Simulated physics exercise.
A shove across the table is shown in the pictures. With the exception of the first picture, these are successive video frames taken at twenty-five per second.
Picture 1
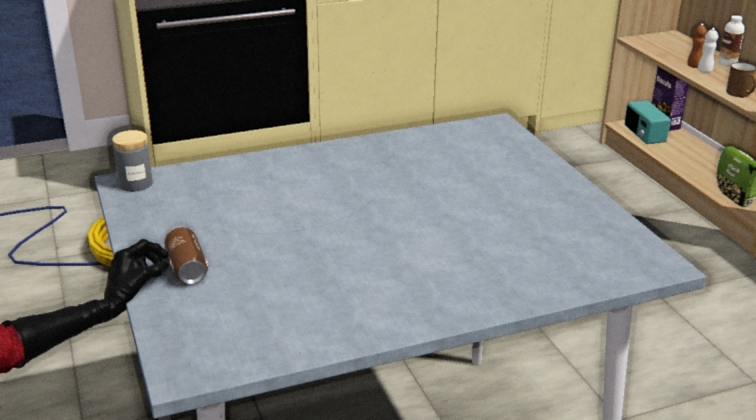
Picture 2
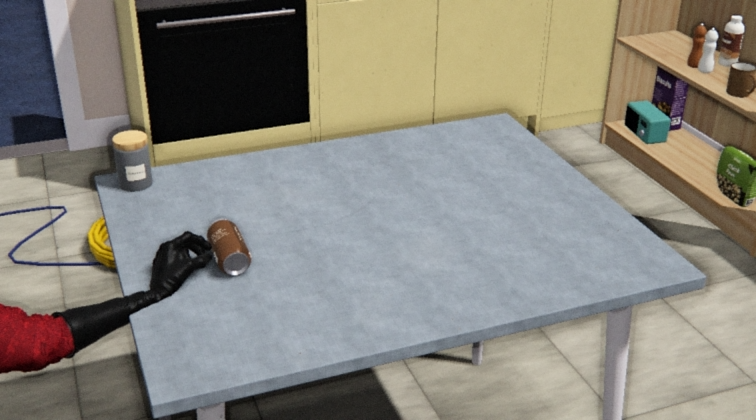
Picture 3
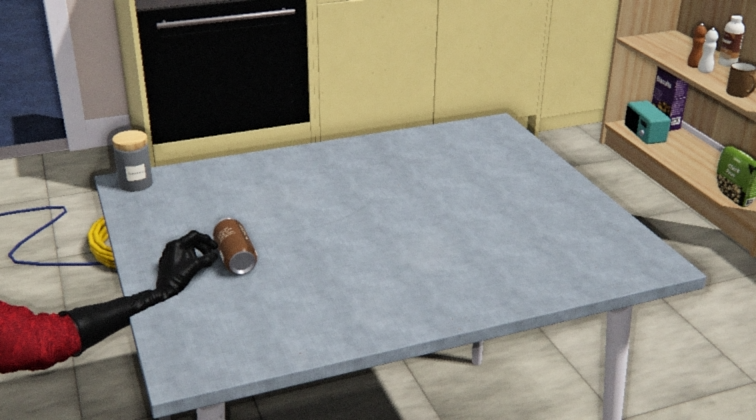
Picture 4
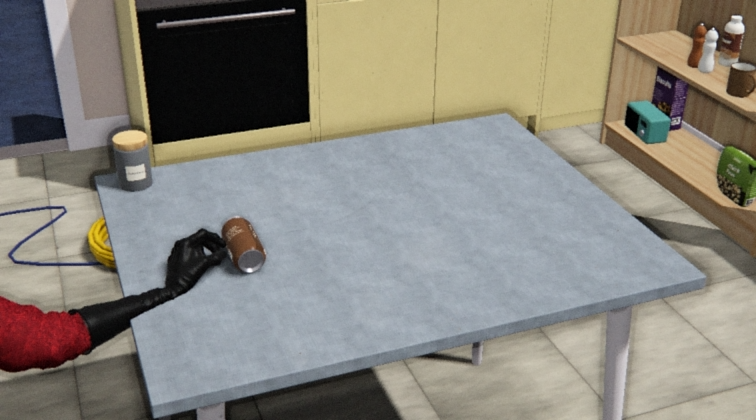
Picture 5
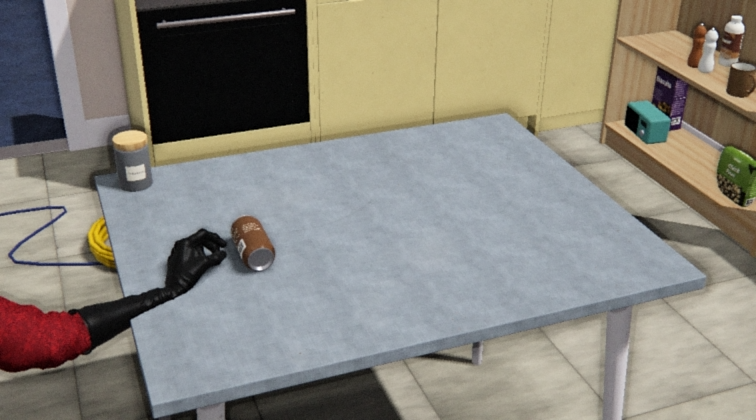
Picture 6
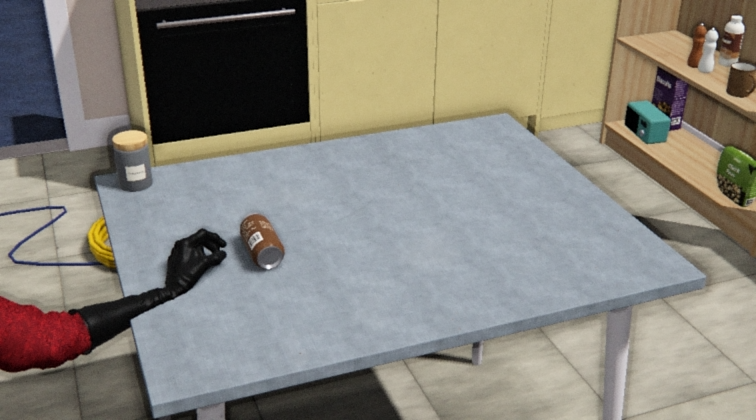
At the start, a black-gloved hand reaches in from the left beside a brown can lying on a grey-blue table. The hand pushes the can to the right, then stays nearly still while the can rolls a little farther right, opening a small gap between them.
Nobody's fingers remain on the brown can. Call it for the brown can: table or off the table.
Table.
Then, 0.10 s past the last view, brown can displaced about its own width near (282, 237).
Then, 0.30 s past the last view, brown can displaced well along near (318, 230).
Then, 0.50 s past the last view, brown can displaced well along near (345, 226).
Then, 0.80 s past the last view, brown can displaced well along near (371, 221).
Finally, moved from the start, brown can. Final places as the last picture's camera would see them, brown can near (381, 219).
